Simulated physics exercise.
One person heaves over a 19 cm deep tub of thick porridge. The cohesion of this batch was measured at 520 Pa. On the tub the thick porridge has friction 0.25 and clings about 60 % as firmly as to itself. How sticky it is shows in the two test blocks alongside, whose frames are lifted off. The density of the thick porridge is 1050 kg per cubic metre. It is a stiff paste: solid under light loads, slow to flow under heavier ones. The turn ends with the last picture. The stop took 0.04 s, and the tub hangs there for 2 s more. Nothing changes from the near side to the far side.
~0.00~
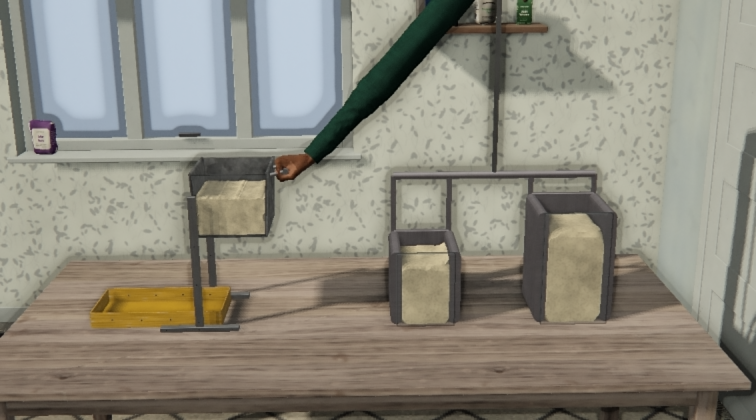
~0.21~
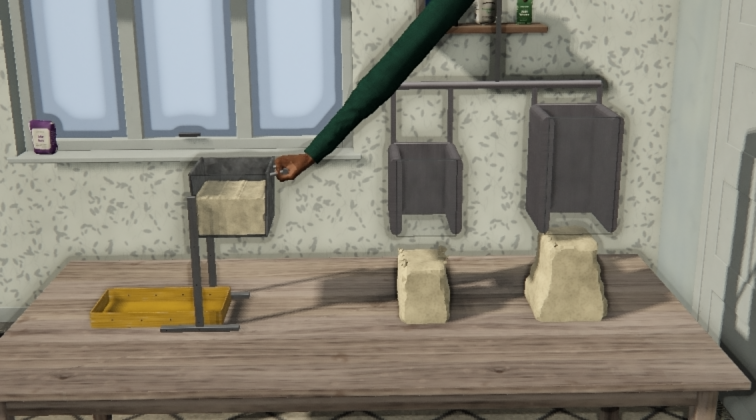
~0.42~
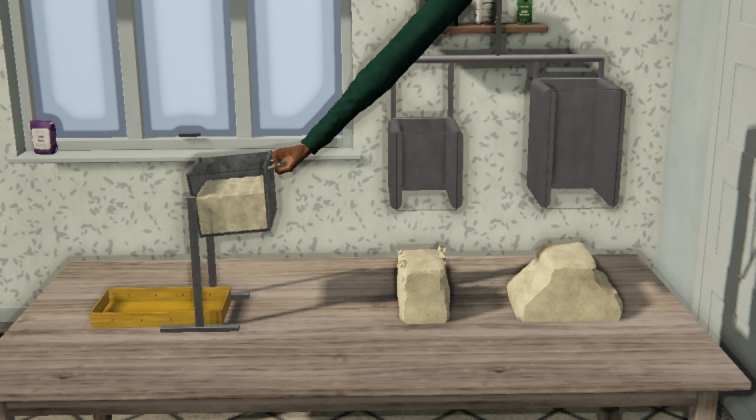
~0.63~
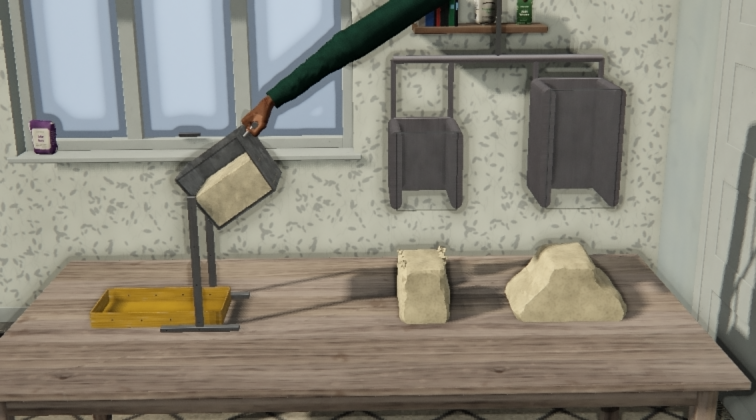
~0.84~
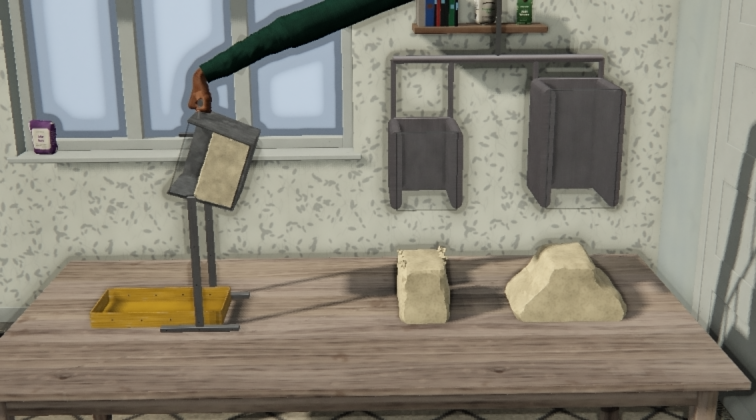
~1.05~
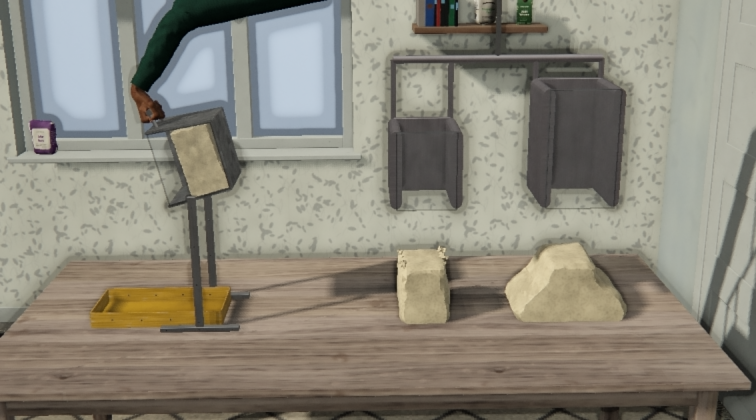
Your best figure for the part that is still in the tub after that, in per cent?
Expect roughly 0 %.
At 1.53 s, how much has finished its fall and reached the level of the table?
Some 0 per cent.
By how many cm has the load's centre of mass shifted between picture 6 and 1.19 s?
About 5 cm.
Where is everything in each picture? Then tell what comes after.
Handle-side rim at (265, 174), tilt 0 degrees; top of the thick porridge at (259, 198); blocks stand 19 cm, 30 cm (left to right), in the first frame.
Handle-side rim at (265, 174), tilt 0 degrees; top of the thick porridge at (259, 198); blocks stand 19 cm, 26 cm (left to right), in the second frame.
Handle-side rim at (262, 168), tilt 5 degrees; top of the thick porridge at (260, 193); blocks stand 18 cm, 20 cm (left to right), in the third frame.
Handle-side rim at (235, 137), tilt 35 degrees; top of the thick porridge at (247, 161); blocks stand 18 cm, 19 cm (left to right), in the fourth frame.
Handle-side rim at (188, 123), tilt 71 degrees; top of the thick porridge at (212, 135); blocks stand 18 cm, 19 cm (left to right), in the fifth frame.
Handle-side rim at (147, 135), tilt 103 degrees; top of the thick porridge at (203, 125); blocks stand 18 cm, 19 cm (left to right), in the sixth frame.
After 1.19 s, the tub is at 103 degrees and holds 100 %.
After 1.36 s, the tub is at 103 degrees and holds 53 %.
After 1.53 s, the tub is at 103 degrees and holds 17 %.
After 1.70 s, the tub is at 103 degrees and holds 0 %.
After 3.05 s, at the end, the tub is at 103 degrees and holds 0 %.
